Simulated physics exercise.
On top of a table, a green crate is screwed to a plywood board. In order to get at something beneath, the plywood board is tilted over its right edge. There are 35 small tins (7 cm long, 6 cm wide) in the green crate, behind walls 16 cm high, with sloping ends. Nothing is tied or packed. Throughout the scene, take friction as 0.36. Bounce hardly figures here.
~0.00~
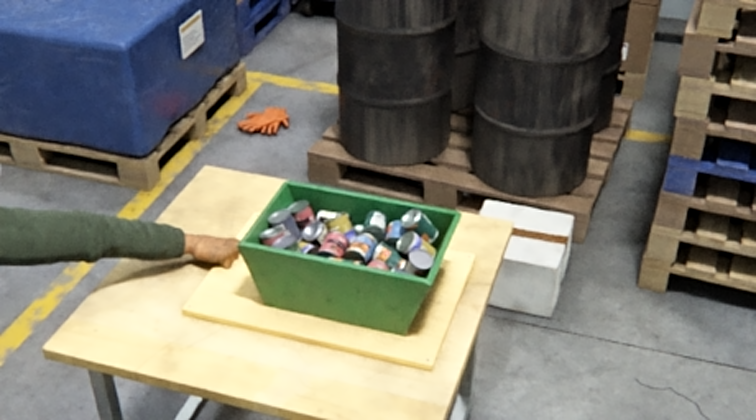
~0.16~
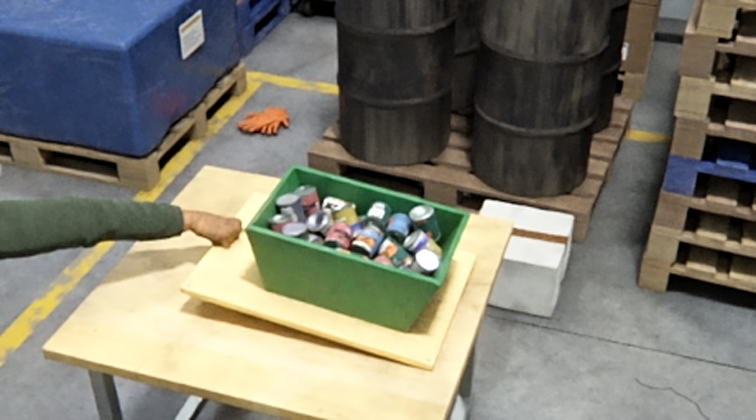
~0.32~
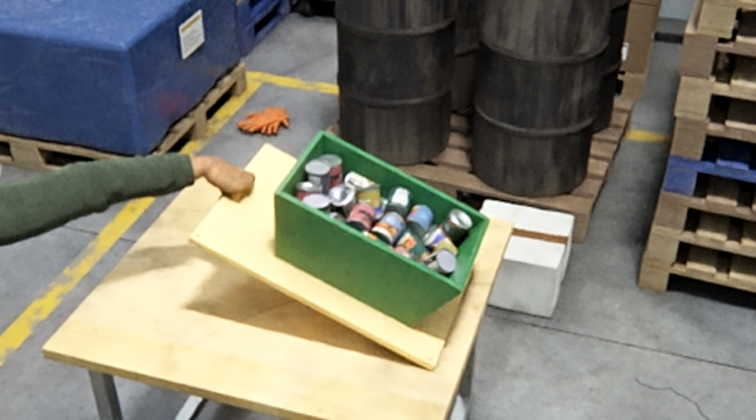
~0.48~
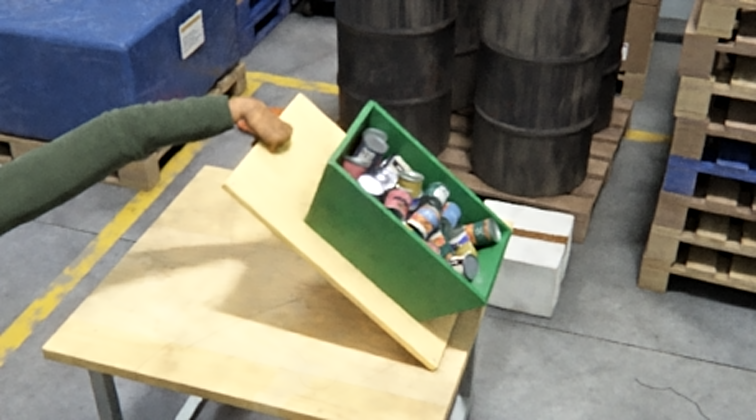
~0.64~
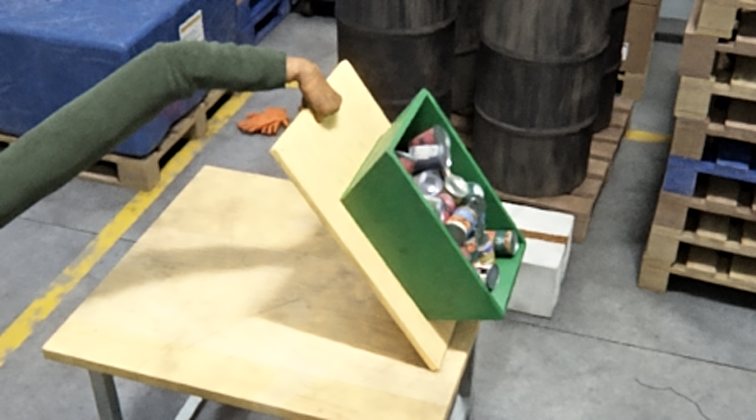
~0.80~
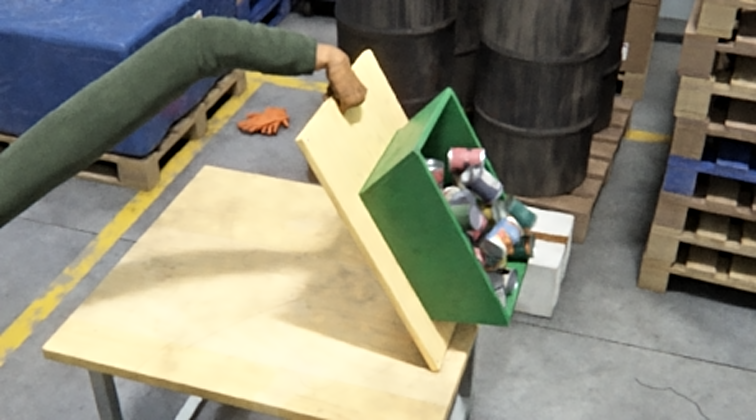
A hand lifts the left side of a board, steeply tilting a green crate of tins rightward.
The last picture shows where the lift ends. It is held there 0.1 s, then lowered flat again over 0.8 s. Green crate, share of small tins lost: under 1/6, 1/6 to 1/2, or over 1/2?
1/6 to 1/2.
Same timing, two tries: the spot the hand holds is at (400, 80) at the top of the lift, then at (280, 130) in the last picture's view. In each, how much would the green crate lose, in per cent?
The green crate would lose 60 per cent in the first try and 10 per cent in the second.
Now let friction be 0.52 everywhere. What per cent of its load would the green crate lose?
Then the green crate sheds 40 per cent of its load.
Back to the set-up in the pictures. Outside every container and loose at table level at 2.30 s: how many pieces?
Some 0 in number.
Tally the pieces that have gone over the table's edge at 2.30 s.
Roughly 12.
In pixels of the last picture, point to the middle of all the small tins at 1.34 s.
I'd say near (443, 261).
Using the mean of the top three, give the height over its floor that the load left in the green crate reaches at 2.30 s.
It stands close to 15 cm high.
After 1.04 s, tilt 56°; 4 of 35 out of the green crate.
After 1.34 s, tilt 26°; 12 of 35 out of the green crate.
After 1.76 s, tilt 0°; 12 of 35 out of the green crate.
Final count (at 2.30 s), 12 of 35 out of the green crate. Asked share, 12 of 35, 34 per cent.
